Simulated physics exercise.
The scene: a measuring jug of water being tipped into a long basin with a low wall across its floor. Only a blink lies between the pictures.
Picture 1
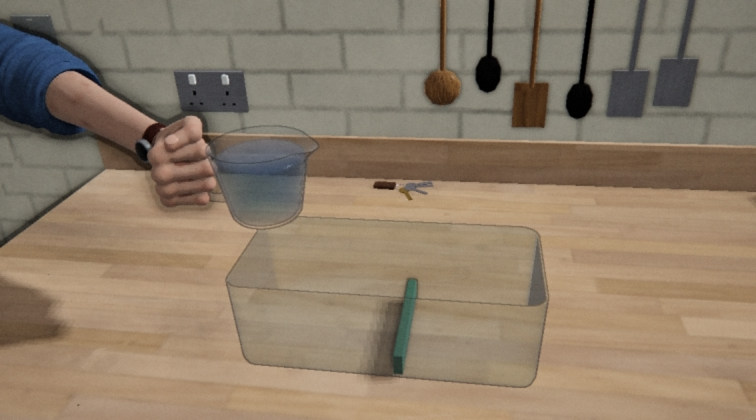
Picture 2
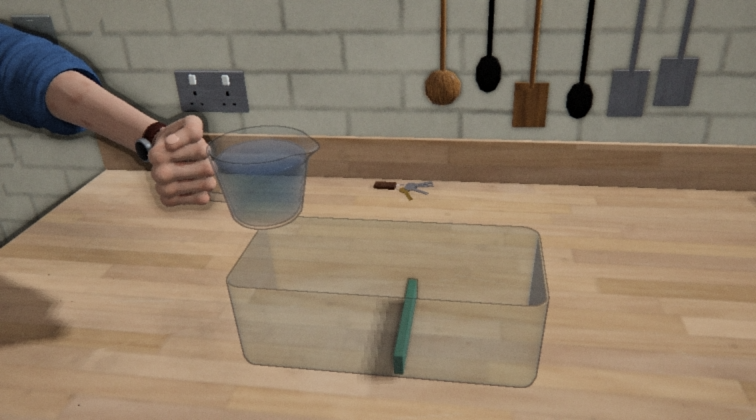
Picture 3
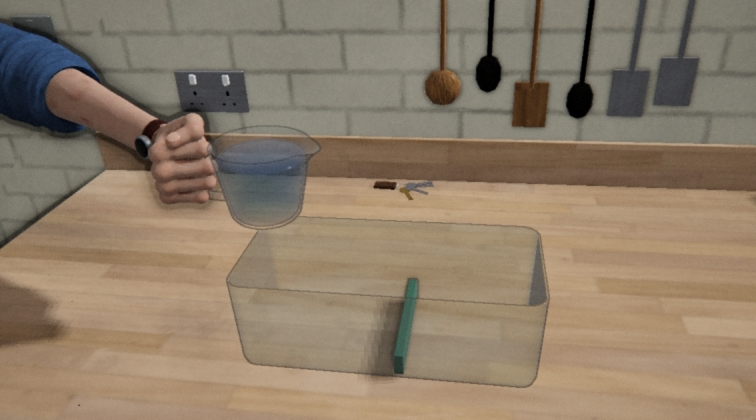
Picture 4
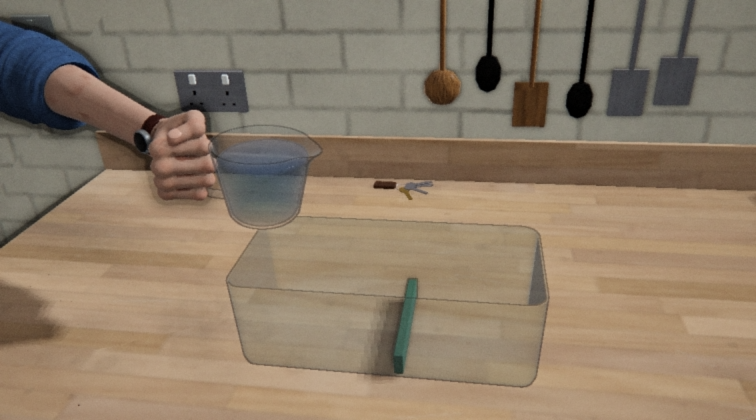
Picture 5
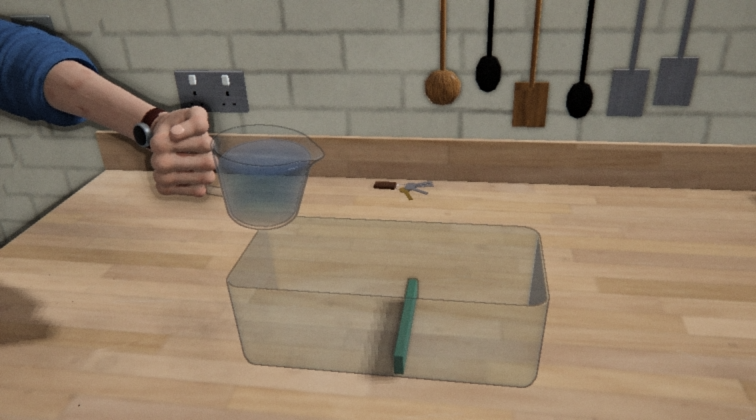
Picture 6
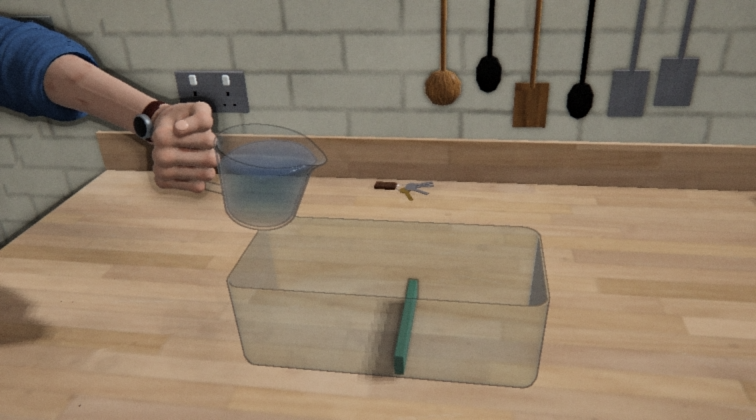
A clear jug of blue water, gripped by a hand in a blue sleeve, started upright and tilted slightly to the right above a long see-through basin with a low green wall across its floor.
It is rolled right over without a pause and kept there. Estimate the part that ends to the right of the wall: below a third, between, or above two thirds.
The share right of the wall is less than a third.
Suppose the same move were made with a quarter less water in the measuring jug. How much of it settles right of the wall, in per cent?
It comes to 10 per cent or so.
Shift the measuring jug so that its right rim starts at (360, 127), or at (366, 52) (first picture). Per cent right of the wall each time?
Near 65 % and 75 %.
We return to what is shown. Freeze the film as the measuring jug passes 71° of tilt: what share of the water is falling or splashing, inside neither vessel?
Close to 20 per cent.
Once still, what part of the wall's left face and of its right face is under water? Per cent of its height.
Near 50 on the left, 10 on the right.
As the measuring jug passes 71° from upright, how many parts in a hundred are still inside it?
Near 60 %.
A moment on, the measuring jug is tipped part way and 58 per cent is still to pour, 22 is left of the wall and 0 right of it.
Next, the measuring jug is tipped right over and 5 per cent is still to pour, 87 is left of the wall and 4 right of it.
Then the measuring jug is tipped right over and 0 per cent is still to pour, 90 is left of the wall and 8 right of it.
Later the measuring jug is tipped right over and 0 per cent is still to pour, 90 is left of the wall and 9 right of it.
Finally, 90 per cent lies left of the wall, 9 right of it and 1 outside.
